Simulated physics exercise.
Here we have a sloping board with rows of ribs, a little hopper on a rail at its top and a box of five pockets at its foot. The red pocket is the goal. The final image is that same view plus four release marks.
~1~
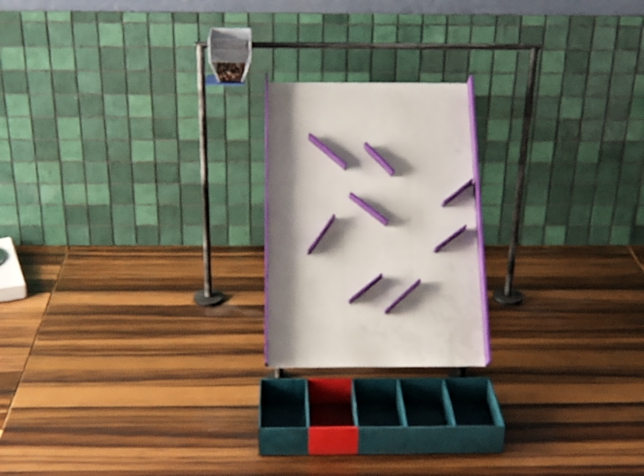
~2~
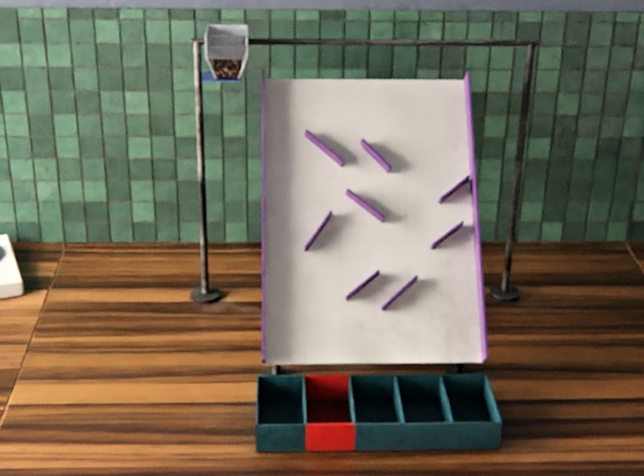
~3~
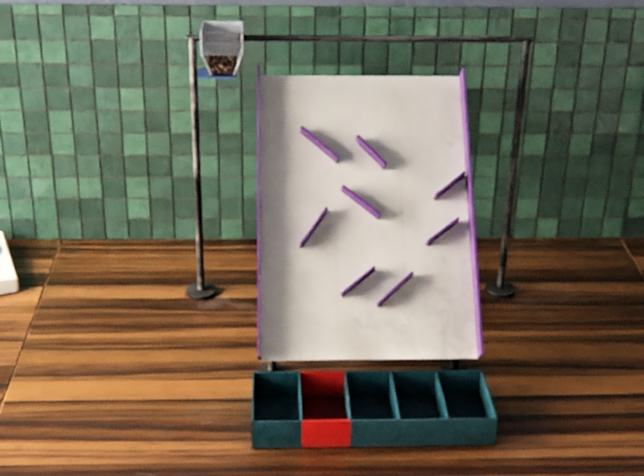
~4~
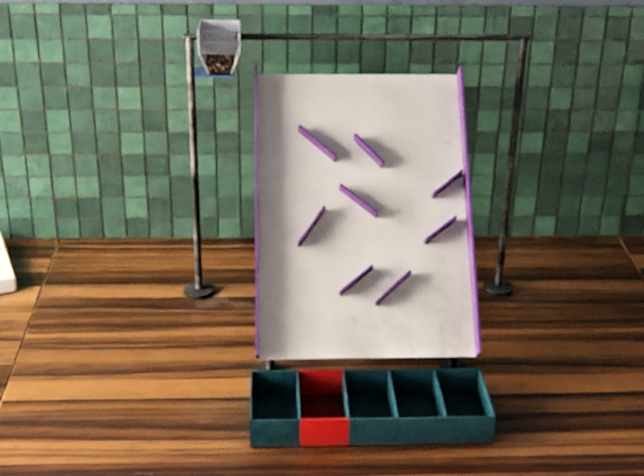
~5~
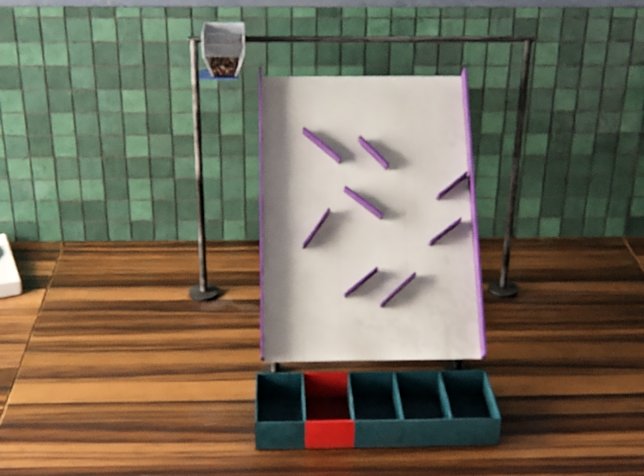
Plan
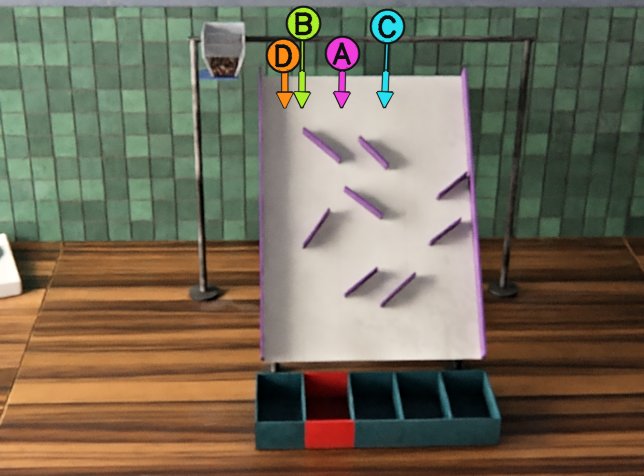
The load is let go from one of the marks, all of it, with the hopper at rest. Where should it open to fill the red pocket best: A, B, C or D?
C.
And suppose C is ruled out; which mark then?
It is A.
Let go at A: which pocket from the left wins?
The fifth.
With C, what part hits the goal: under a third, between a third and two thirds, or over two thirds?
It is between a third and two thirds.
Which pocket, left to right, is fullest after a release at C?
The second from the left.
On the marked copy, mark A meets the board at (341, 101); mark B meets the board at (301, 101); mark C meets the board at (384, 101); mark D meets the board at (284, 102).
With A, about a quarter in the red pocket, about two thirds in other pockets, a small part outside the box.
With B, a small part in the red pocket, most in other pockets, a stray few outside the box.
With C, about half in the red pocket, about half in other pockets, a stray few outside the box.
With D, a stray few in the red pocket, nearly all in other pockets, a stray few outside the box.
